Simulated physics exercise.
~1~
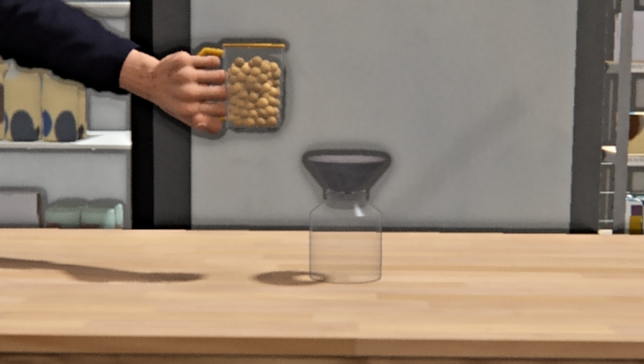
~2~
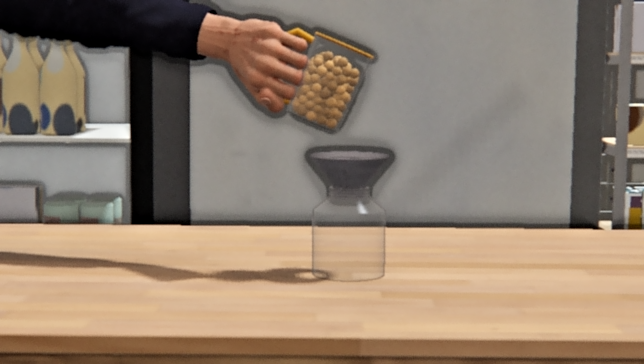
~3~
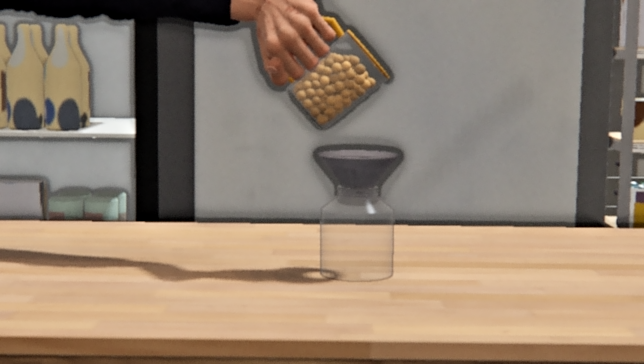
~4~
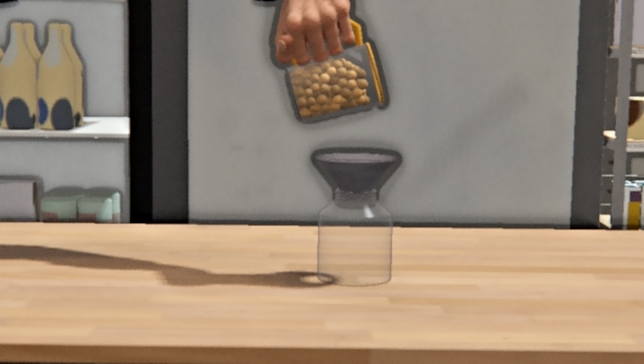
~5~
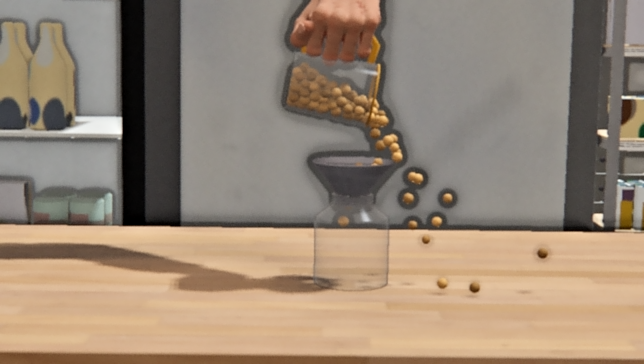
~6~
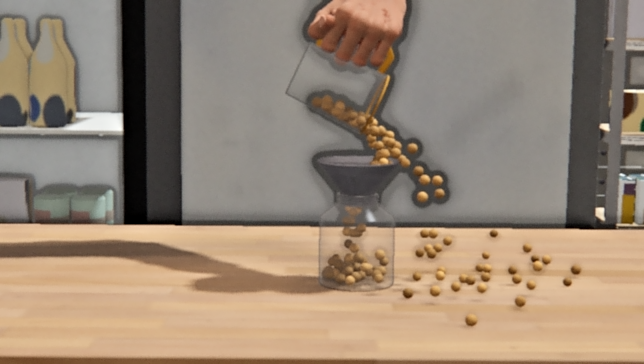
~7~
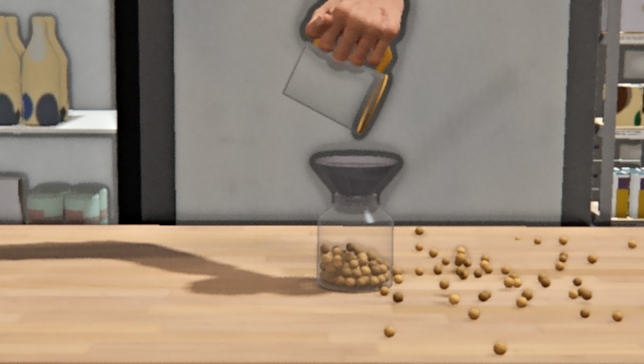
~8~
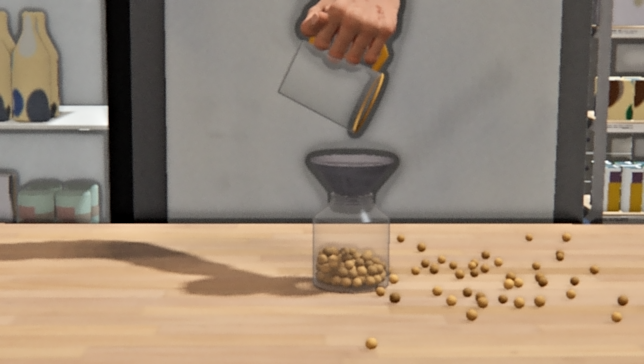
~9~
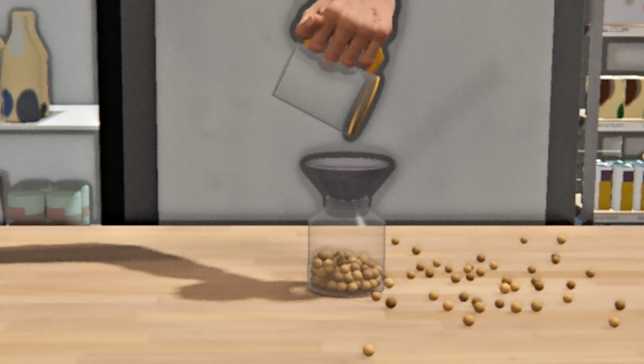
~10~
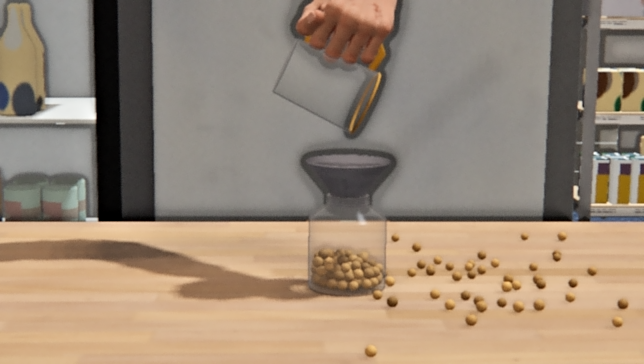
A hand in a dark sleeve holds a clear cup of tan wooden beads, reaching in from the upper left above a pale wooden counter. Below stands a clear jar topped with a dark grey funnel, seen from the front, with a grey panel and stocked shelves behind. The hand carries the cup right until it is over the funnel and tips it. Beads tumble out, some dropping through into the jar while others miss on the right and scatter across the counter. The cup ends empty and still tilted, the jar partly filled and the stray beads lying still.
